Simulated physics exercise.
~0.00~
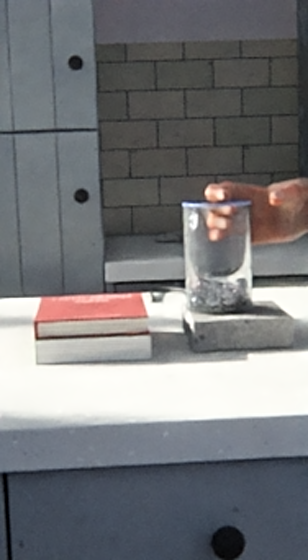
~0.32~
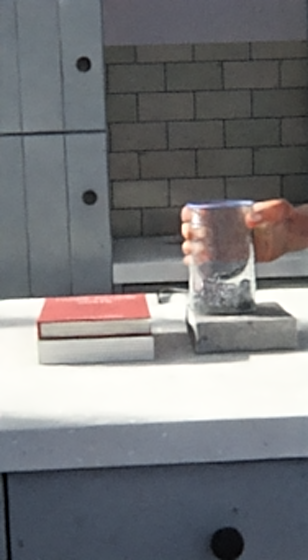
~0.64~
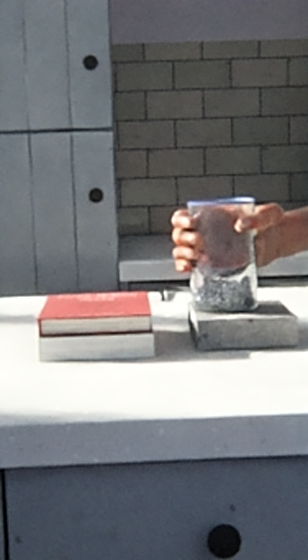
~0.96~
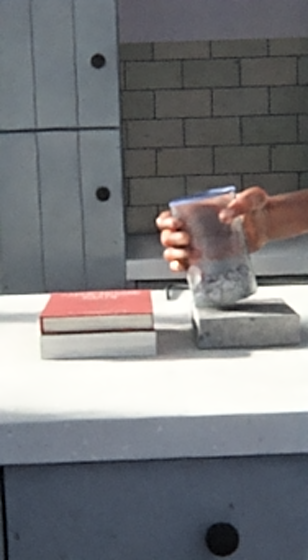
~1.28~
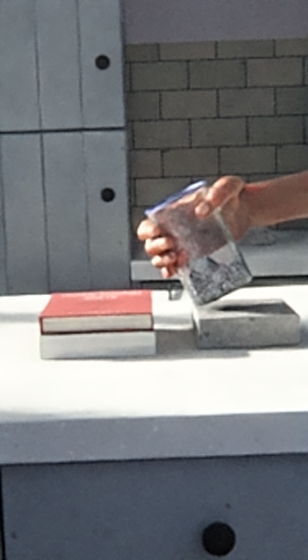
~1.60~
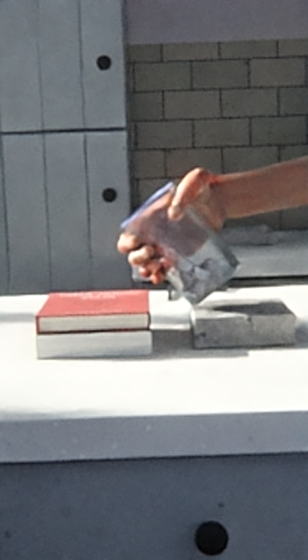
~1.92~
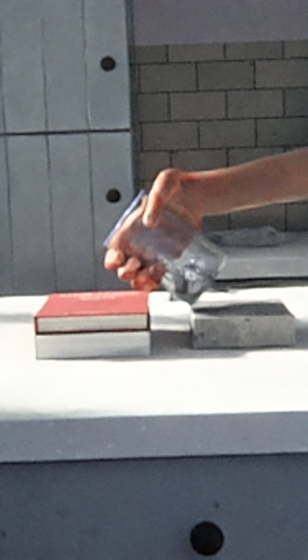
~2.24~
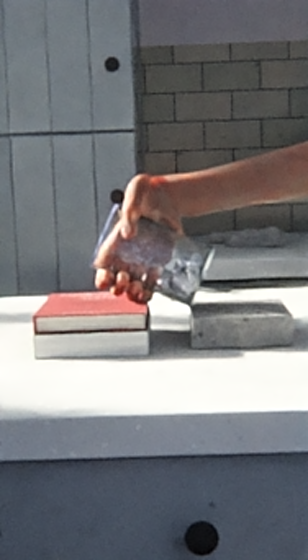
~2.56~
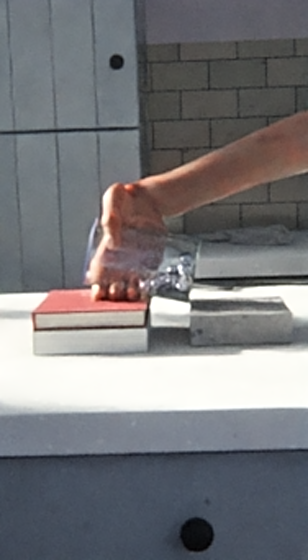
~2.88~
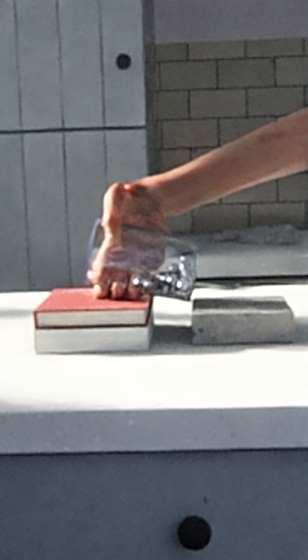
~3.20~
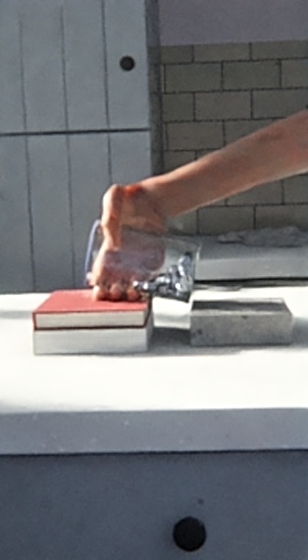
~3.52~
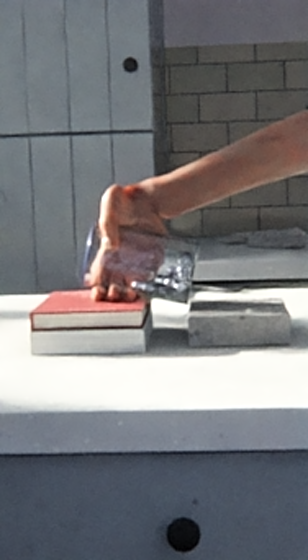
A clear glass tips left in a hand onto the red book, its contents staying inside.
